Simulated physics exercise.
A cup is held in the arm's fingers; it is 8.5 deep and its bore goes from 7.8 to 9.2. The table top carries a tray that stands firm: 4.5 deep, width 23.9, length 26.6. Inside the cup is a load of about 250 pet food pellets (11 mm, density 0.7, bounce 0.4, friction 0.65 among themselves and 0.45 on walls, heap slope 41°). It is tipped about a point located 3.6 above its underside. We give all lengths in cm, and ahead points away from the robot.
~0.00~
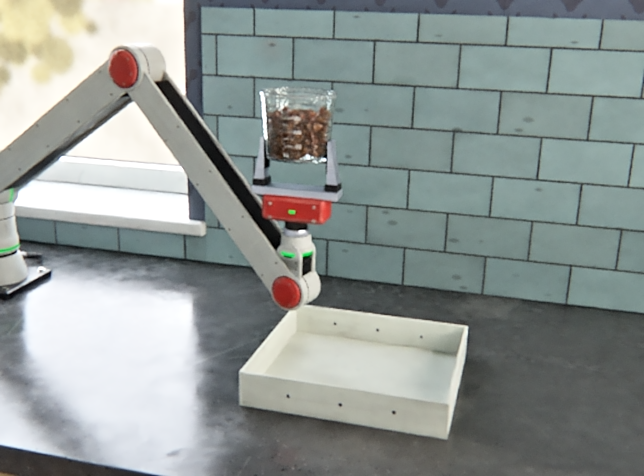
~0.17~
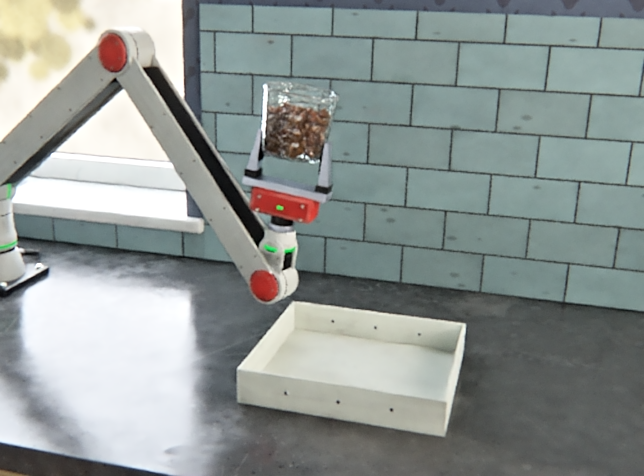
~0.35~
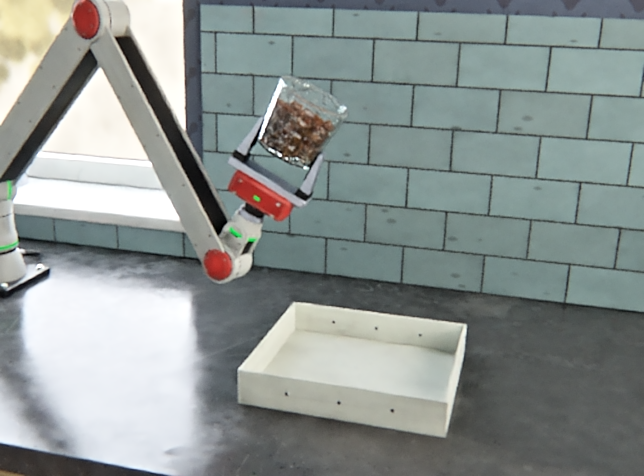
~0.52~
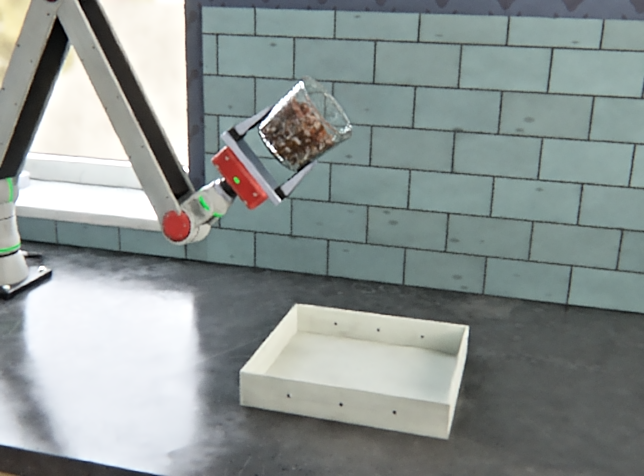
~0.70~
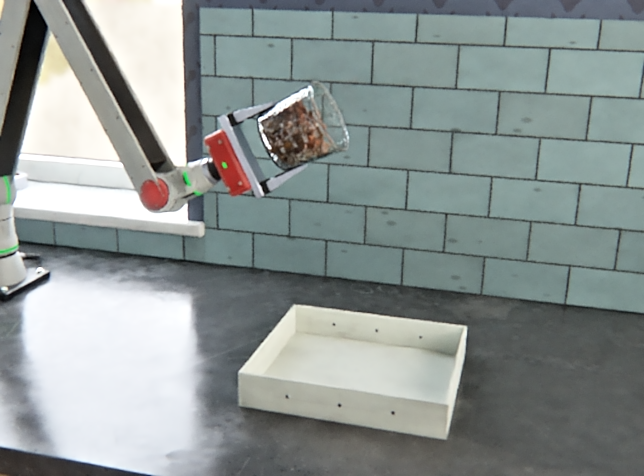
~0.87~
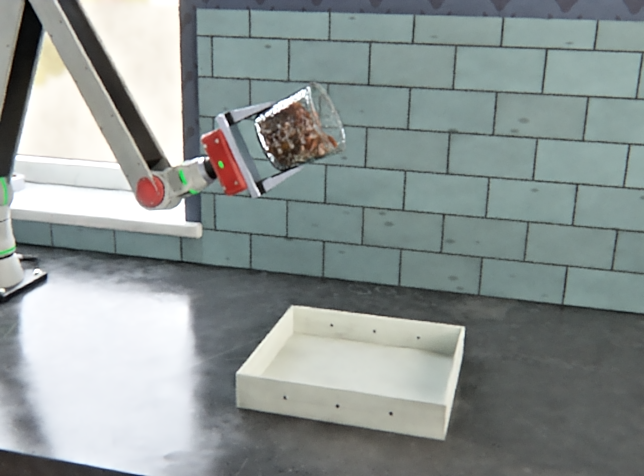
At first, a robotic arm holds a clear cup of brown pellets upright above a dark counter, near a pale open tray. The arm's lower joint swings left and the gripper tilts the cup steadily to the right, until it leans well over, with the pellets still inside and the tray empty.
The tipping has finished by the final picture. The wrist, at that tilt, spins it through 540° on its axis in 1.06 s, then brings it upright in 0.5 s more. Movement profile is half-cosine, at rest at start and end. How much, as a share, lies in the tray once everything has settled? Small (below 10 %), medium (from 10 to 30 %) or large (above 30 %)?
Small.
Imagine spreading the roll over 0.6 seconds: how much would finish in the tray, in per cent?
Around 0 %.
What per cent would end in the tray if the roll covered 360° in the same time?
Roughly 0 %.
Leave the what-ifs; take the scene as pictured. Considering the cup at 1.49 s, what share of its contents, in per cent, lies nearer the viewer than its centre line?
Roughly 45 per cent of the contents lies on the viewer's side of the centre line.
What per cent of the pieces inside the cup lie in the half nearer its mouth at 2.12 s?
I reckon roughly 40 per cent.
After 1.49 s, tipped 64°, highest piece 40 above the table; 250 in the cup, 2 in flight or on a rim.
After 2.12 s, tipped 44°, highest piece 39 above the table; 250 in the cup, 2 in the tray.
After 2.63 s, upright, highest piece 39 above the table; 250 in the cup, 2 in the tray.
After 3.33 s, upright, highest piece 39 above the table; 250 in the cup, 2 in the tray.
In the end, 250 in the cup, 2 in the tray. That is 1 % in the tray.
